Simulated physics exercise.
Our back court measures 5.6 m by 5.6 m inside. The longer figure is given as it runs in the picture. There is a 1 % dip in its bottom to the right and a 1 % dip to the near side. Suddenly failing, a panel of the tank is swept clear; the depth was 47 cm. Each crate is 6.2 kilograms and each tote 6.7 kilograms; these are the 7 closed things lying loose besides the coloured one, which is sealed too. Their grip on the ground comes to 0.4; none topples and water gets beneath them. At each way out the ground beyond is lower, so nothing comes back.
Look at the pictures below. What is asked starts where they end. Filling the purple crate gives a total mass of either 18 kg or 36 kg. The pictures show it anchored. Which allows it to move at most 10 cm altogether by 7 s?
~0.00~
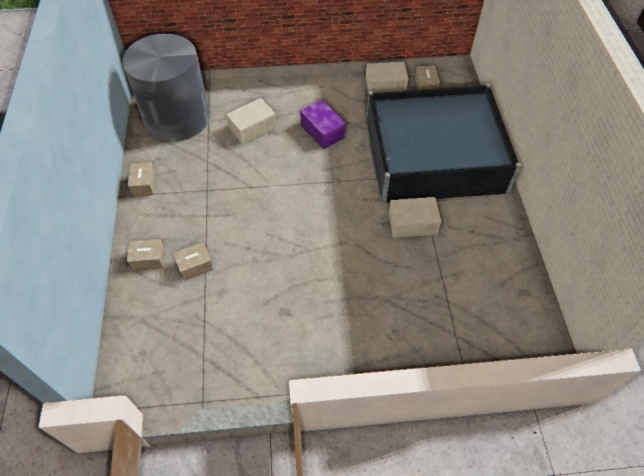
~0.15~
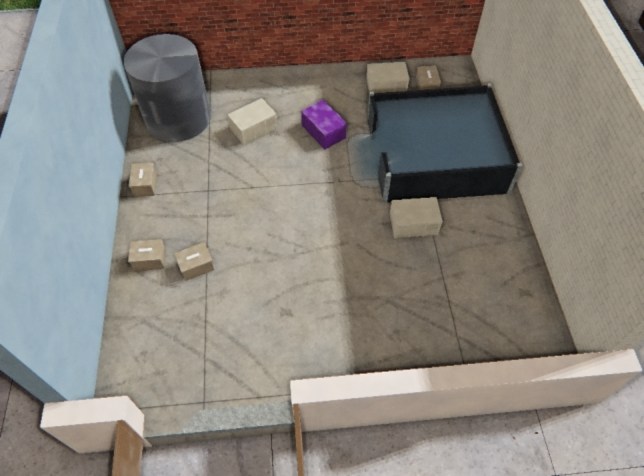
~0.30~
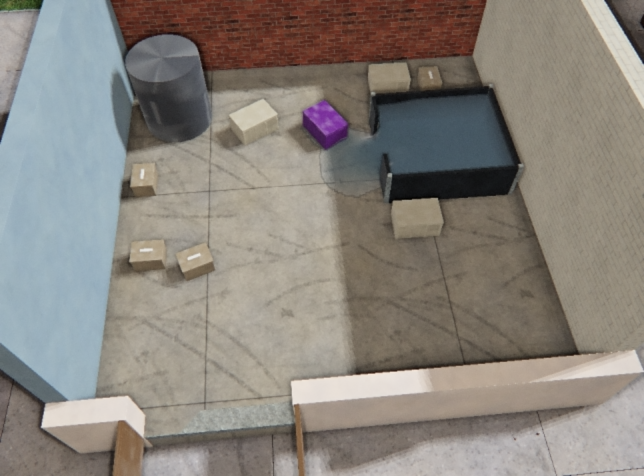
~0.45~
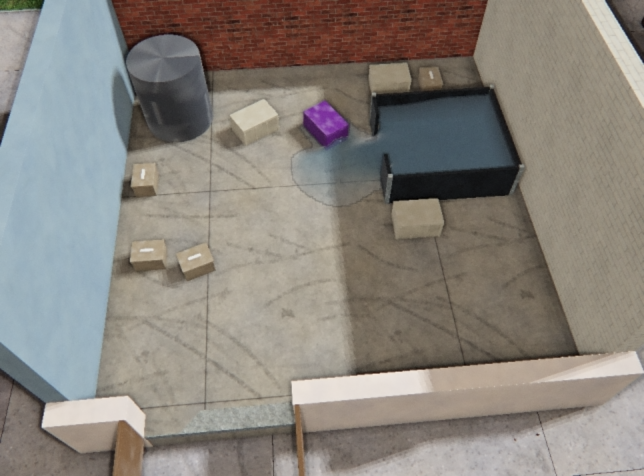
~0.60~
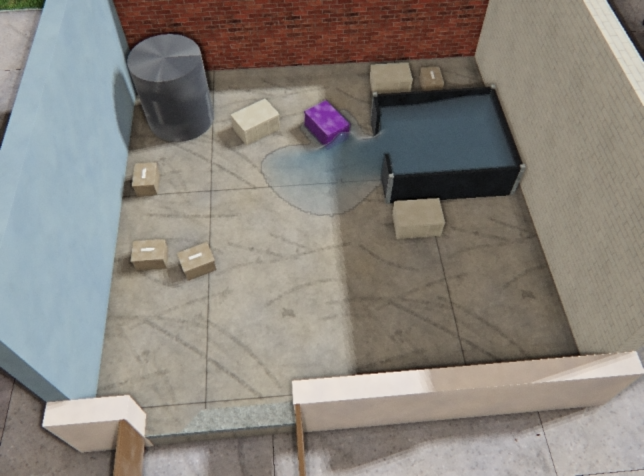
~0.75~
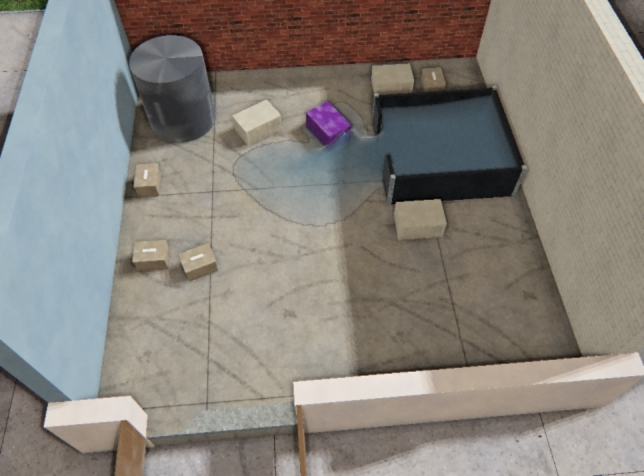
It's going to move too far regardless.
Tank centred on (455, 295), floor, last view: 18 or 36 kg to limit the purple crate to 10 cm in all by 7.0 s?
Then, put simply, the lighter one does it.
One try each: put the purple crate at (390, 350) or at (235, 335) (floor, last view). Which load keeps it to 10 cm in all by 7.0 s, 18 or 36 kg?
Light one suffices, then light one suffices.
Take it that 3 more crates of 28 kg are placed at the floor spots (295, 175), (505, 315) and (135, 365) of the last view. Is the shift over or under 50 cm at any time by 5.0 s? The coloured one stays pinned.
Results, in sequence: Exceeded / not exceeded / not exceeded.
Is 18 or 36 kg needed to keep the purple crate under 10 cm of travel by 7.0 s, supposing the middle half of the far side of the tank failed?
So the lighter choice.
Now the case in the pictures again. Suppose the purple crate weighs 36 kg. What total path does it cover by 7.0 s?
I'd say close to 40 cm in total.
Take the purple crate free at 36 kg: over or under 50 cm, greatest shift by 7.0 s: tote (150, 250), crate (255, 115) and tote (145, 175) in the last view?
Order as listed: Above threshold / above threshold / above threshold.
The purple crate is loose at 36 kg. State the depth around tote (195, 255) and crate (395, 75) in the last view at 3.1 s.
Around 5 cm and 1 cm.
After 1.4 s the purple crate would be 73 cm from its start with 18 kg and 29 cm from its start with 36 kg; 5 cm of water round it then.
After 3.1 s the purple crate would be 94 cm from its start with 18 kg and 39 cm from its start with 36 kg; 3 cm of water round it then.
After 4.9 s the purple crate would be 94 cm from its start with 18 kg and 39 cm from its start with 36 kg; 3 cm of water round it then.
After 7.0 s the purple crate would be 94 cm from its start with 18 kg and 39 cm from its start with 36 kg; 4 cm of water round it then.
